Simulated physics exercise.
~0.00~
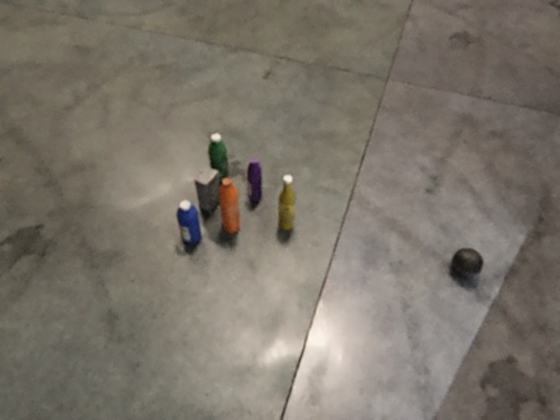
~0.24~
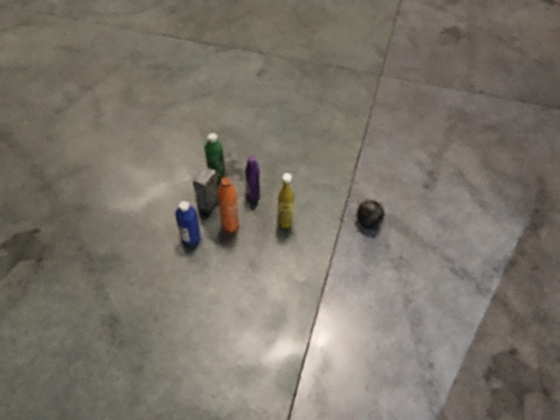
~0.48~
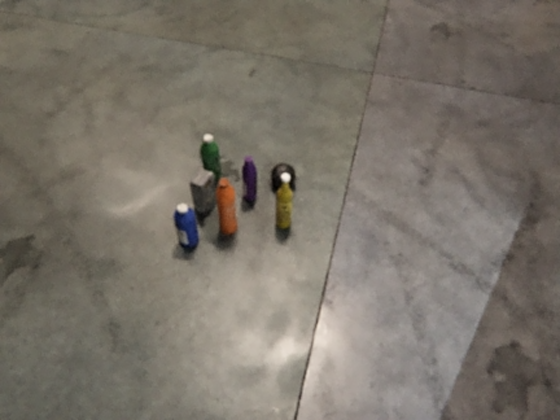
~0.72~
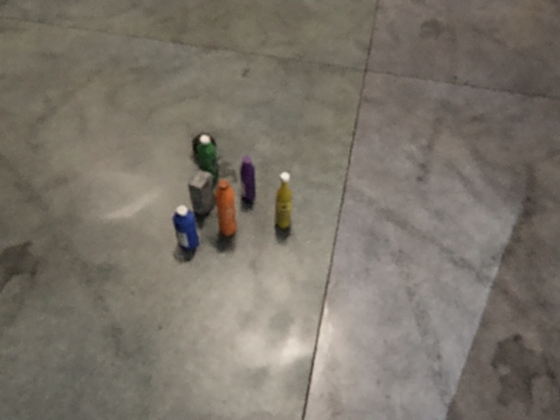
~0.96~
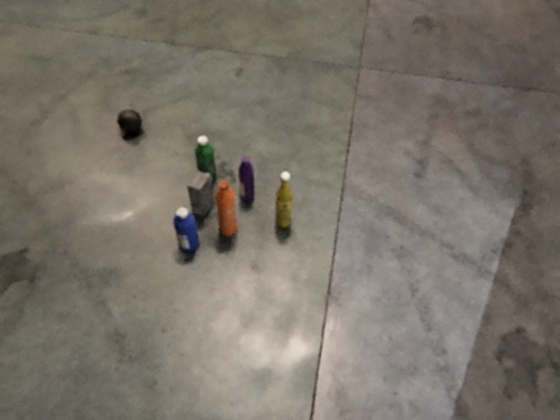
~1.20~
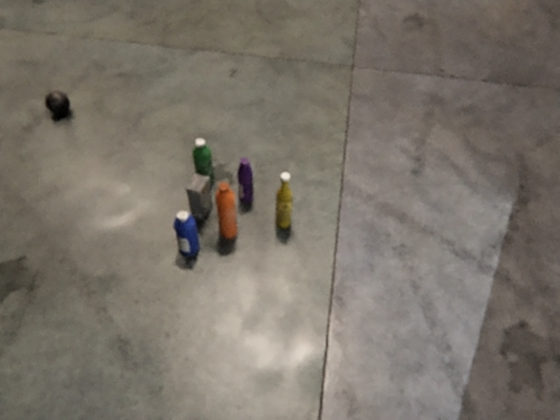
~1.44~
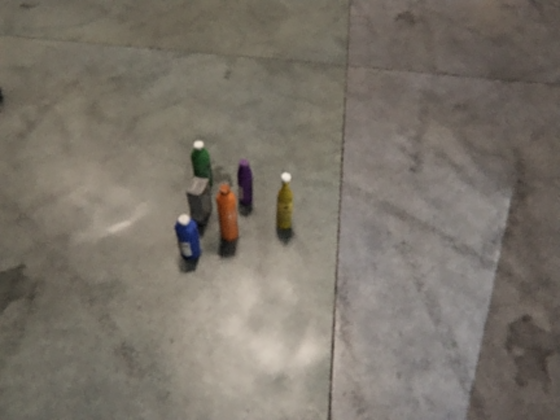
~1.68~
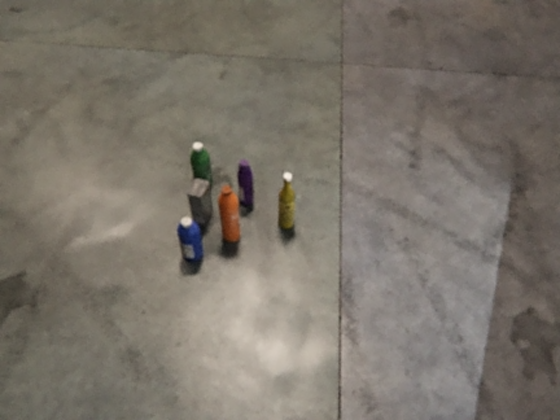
Black ball rolling leftward behind a cluster of standing bottles and a grey carton, leaving view with every one still upright.
